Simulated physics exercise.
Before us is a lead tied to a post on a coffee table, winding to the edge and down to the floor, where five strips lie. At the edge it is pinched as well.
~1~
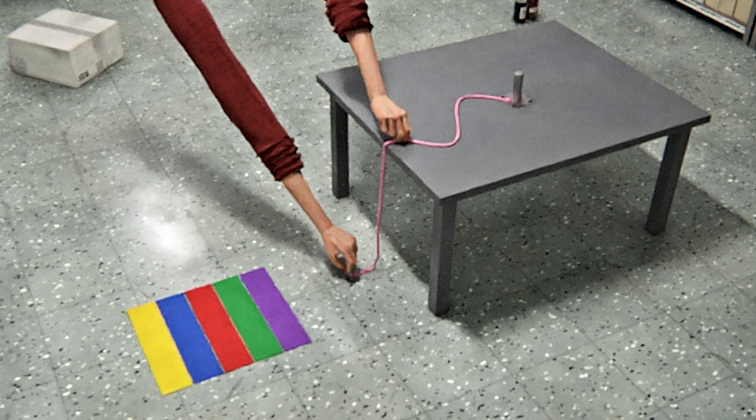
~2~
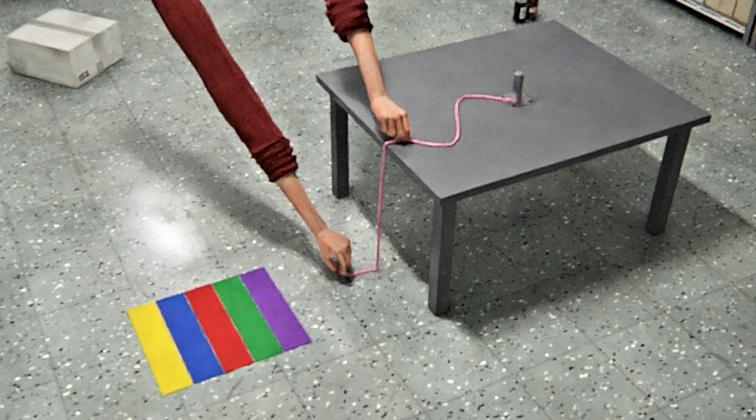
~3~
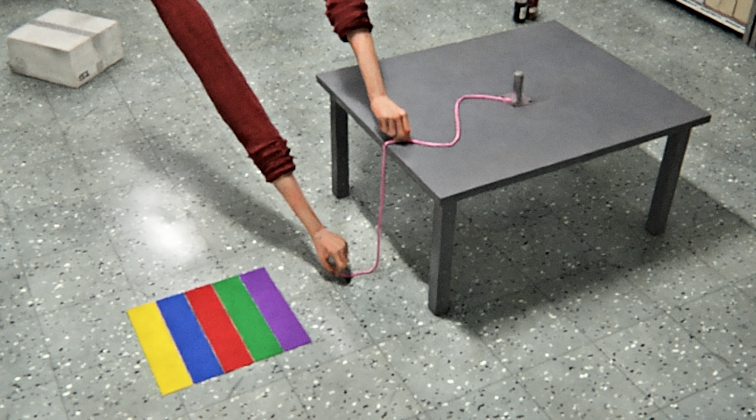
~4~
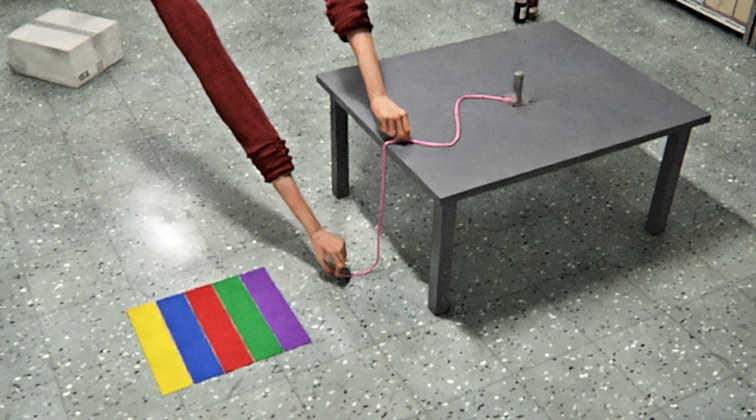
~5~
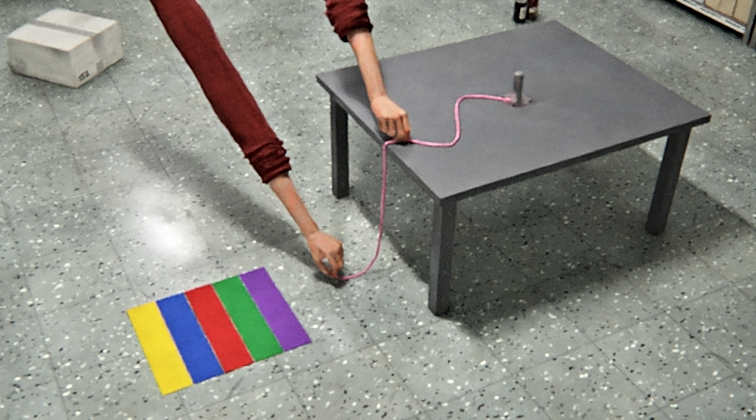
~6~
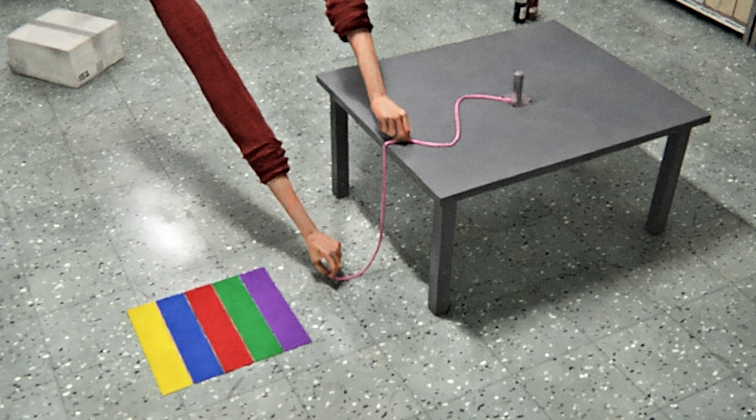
On a speckled floor beside a gray table, one hand pinches a pink cord at the edge while another draws its end slightly left.
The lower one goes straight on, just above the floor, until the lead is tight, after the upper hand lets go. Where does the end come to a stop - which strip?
On the blue strip.
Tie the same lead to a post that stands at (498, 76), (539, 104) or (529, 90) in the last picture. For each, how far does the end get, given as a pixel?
Try by try, around (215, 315), (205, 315) and (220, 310).
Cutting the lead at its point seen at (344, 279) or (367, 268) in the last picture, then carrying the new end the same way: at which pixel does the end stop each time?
(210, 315) and (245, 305).
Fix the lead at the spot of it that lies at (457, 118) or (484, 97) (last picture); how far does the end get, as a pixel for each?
In order of the tries, it's near (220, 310) and near (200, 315).
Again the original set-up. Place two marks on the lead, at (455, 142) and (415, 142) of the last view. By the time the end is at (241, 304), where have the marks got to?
(400, 137) and (379, 168), approximately.
Early on, end near (241, 304); over green.
Midway, end near (208, 315); over red.
At the end of the slack, end near (187, 322); over blue. It gets as far as the blue strip.
